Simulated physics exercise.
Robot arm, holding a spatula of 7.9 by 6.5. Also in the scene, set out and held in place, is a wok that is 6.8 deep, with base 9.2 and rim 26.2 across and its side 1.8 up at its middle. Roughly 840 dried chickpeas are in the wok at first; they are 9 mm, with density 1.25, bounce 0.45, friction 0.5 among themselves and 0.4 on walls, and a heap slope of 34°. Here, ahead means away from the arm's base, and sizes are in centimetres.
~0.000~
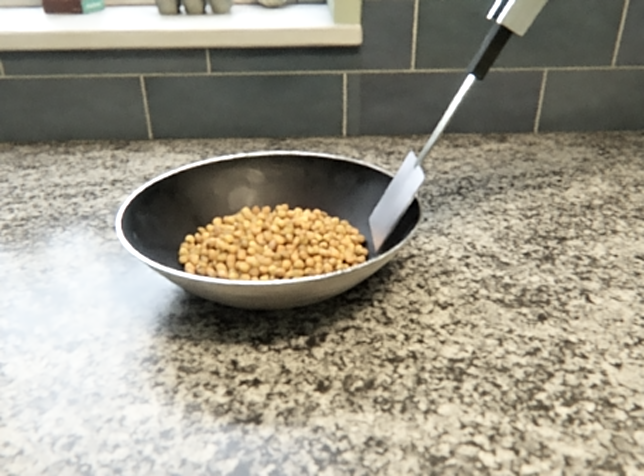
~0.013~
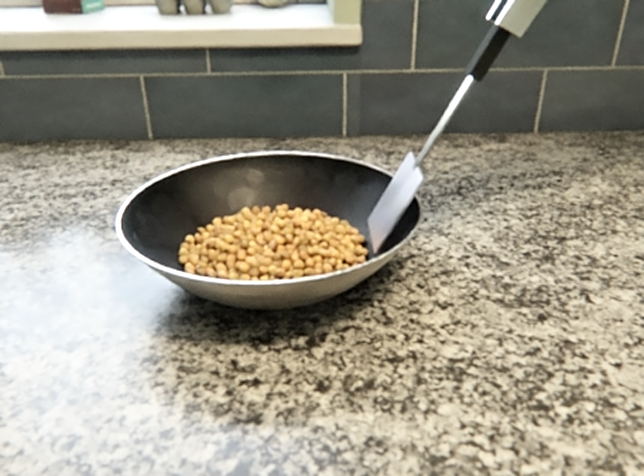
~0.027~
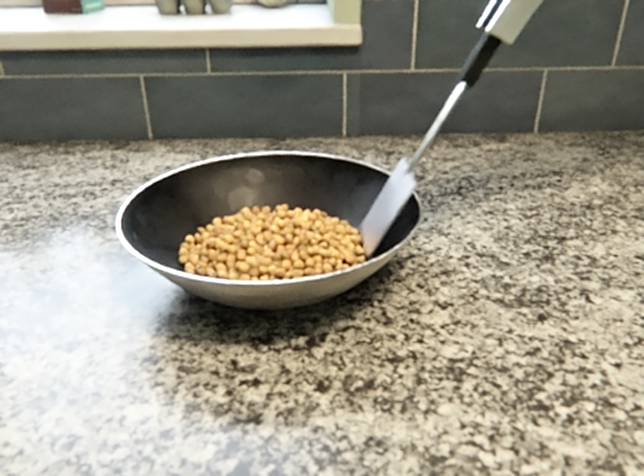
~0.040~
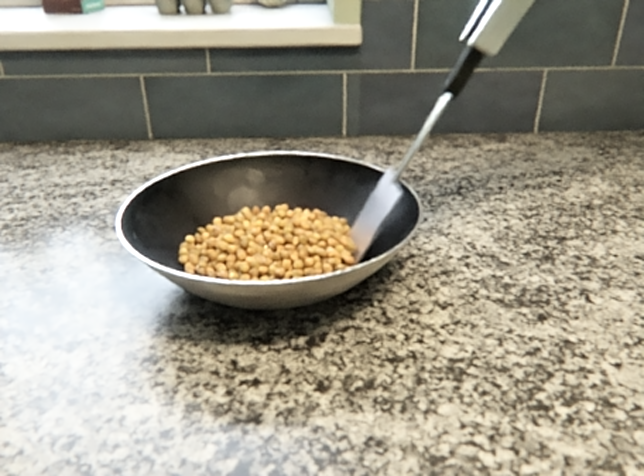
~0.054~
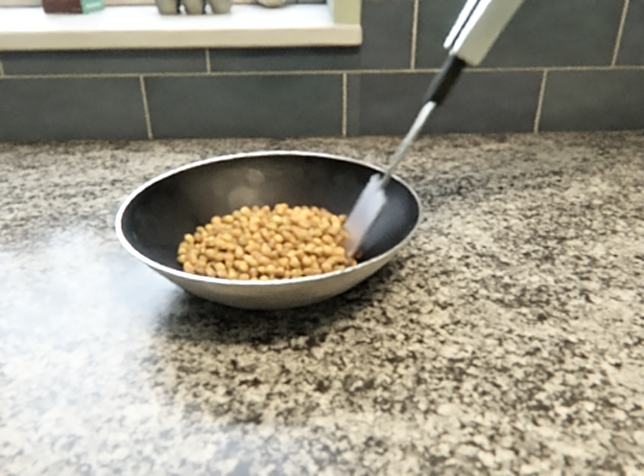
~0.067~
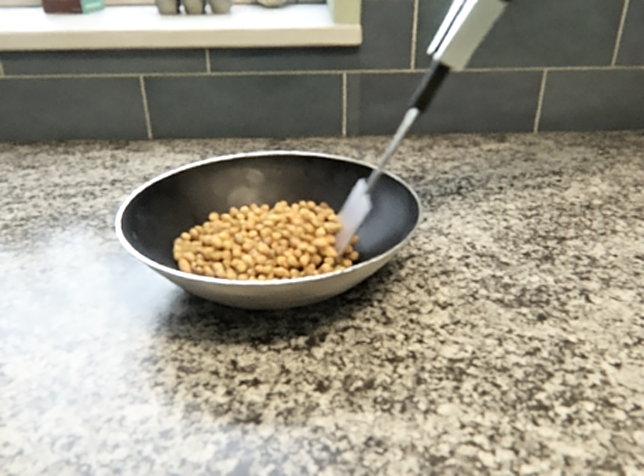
In the video, a spatula slanting into a dark wok of chickpeas on a speckled countertop moves left and down from the wok's right side, pressing into the heap's right edge and nudging some of the chickpeas slightly left.
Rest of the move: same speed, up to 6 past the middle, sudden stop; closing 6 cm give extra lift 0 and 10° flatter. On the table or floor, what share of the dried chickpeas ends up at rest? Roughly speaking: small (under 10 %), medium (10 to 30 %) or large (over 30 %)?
Roughly, small, under 10 %.
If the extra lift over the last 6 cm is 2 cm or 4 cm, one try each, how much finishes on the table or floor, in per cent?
It works out to some 10 per cent for the first setting and some 10 per cent for the second.
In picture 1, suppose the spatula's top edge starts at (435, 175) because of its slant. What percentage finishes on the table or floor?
Some 0 per cent.
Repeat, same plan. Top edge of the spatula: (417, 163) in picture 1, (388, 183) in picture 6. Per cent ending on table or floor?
0 %.
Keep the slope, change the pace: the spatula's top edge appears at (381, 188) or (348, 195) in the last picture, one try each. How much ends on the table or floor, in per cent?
Try one roughly 0 per cent; try two roughly 10 per cent.
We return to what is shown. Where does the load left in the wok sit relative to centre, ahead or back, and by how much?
It sits some 4.0 centimetres ahead of centre.
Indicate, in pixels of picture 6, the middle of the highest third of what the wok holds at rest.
I'd say around pixel (182, 228).
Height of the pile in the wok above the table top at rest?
Close to 7.0 centimetres high.
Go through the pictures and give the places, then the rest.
In the first frame, spatula top edge at (418, 164), sloping 62°; upper third of the load around (274, 244), from x 185 to 365, top at y 210; 838 in the wok.
In the second frame, spatula top edge at (417, 165), sloping 62°; upper third of the load around (274, 244), from x 185 to 365, top at y 210.
In the third frame, spatula top edge at (409, 171), sloping 62°; upper third of the load around (274, 244), from x 185 to 365, top at y 210.
In the fourth frame, spatula top edge at (395, 180), sloping 62°; upper third of the load around (275, 243), from x 185 to 360, top at y 210.
In the fifth frame, spatula top edge at (380, 188), sloping 62°; upper third of the load around (276, 241), from x 185 to 355, top at y 210.
In the sixth frame, spatula top edge at (366, 193), sloping 62°; upper third of the load around (271, 239), from x 180 to 355, top at y 205; 838 in the wok.
By 0.10 s, sloping 62°, highest piece 6 above the table; 838 in the wok.
By 0.14 s, sloping 58°, highest piece 12 above the table; 837 in the wok, 1 on the blade or in flight.
By 0.36 s, sloping 52°, highest piece 21 above the table; 817 in the wok, 17 on the table or floor, 4 on the blade or in flight.
By 1.41 s, sloping 52°, highest piece 7 above the table; 816 in the wok, 22 on the table or floor.
Final count, 816 in the wok, 22 on the table or floor. That is 3 % on the table or floor.
